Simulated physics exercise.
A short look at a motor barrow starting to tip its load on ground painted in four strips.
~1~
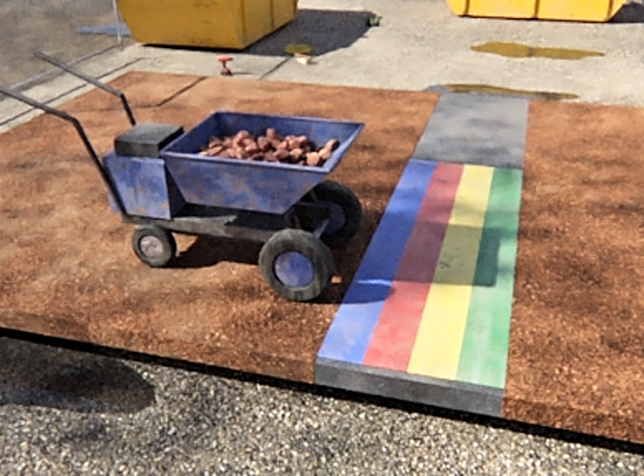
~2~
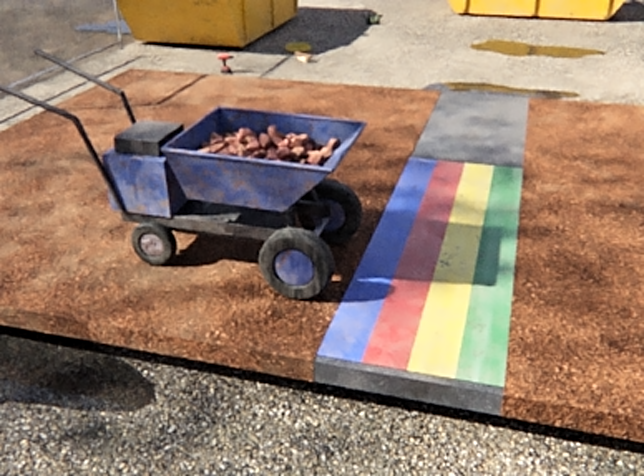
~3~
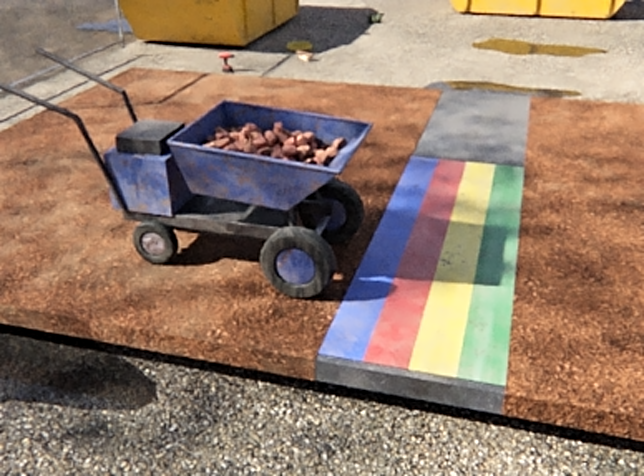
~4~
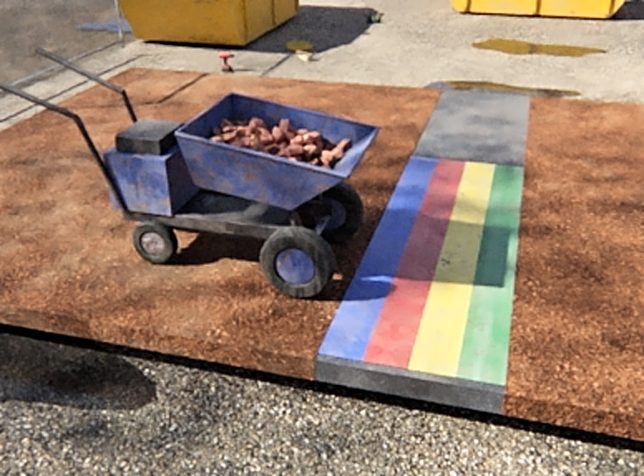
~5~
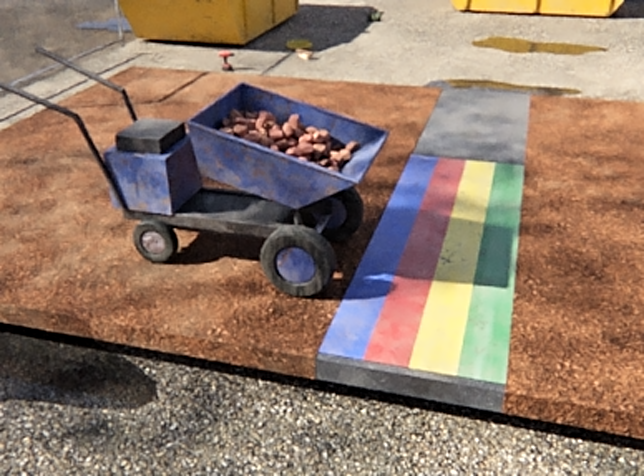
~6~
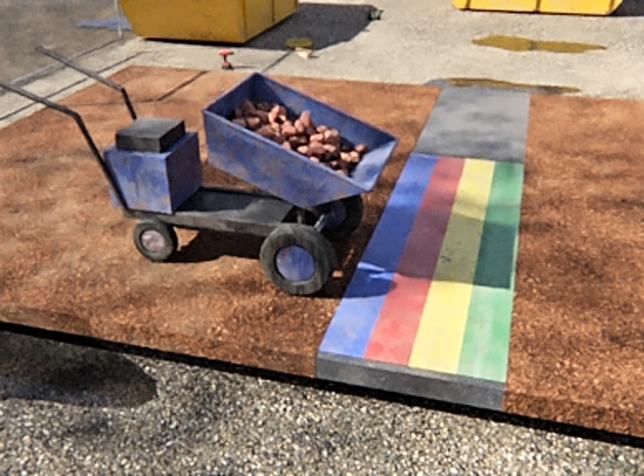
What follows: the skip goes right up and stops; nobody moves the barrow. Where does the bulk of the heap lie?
The yellow one gets the largest share.
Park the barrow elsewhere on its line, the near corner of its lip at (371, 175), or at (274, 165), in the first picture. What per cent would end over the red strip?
Near 0 % and 30 %.
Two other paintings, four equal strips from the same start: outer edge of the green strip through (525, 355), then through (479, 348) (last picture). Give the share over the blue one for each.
About 0 and 0 per cent.
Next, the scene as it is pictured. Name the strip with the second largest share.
Second comes the green strip.
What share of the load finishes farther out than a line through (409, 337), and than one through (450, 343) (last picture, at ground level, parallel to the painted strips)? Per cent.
The first gives 80 %, the second 50 %.
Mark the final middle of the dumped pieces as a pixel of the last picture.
At about (469, 280).
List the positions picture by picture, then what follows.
The first frame shows lip of the skip at (330, 171), level; top of the load at (251, 148), lumps of rubble; blue strip at (351, 330); red strip at (394, 337); yellow strip at (438, 344); green strip at (484, 351).
The second frame shows lip of the skip at (332, 170), tipped barely; top of the load at (253, 145).
The third frame shows lip of the skip at (339, 172), tipped barely; top of the load at (248, 145).
The fourth frame shows lip of the skip at (348, 176), tipped a little; top of the load at (244, 143).
The fifth frame shows lip of the skip at (358, 182), tipped a little; top of the load at (254, 136).
The sixth frame shows lip of the skip at (370, 190), tipped clearly; top of the load at (250, 127); blue strip at (353, 324); red strip at (396, 331); yellow strip at (440, 338); green strip at (485, 345).
Soon, skip tipped steeply; all in the skip.
A while on, skip tipped right over; about half in the skip; a small part over the red strip; about a third over the yellow strip; a small part over the green strip.
Towards the end, skip tipped right over; about a quarter in the skip; a small part over the red strip; about a third over the yellow strip; about a quarter over the green strip; a small part off the paint.
Finally, skip tipped right over; about a quarter in the skip; none over the blue strip; a small part over the red strip; about a third over the yellow strip; about a quarter over the green strip; a small part off the paint.
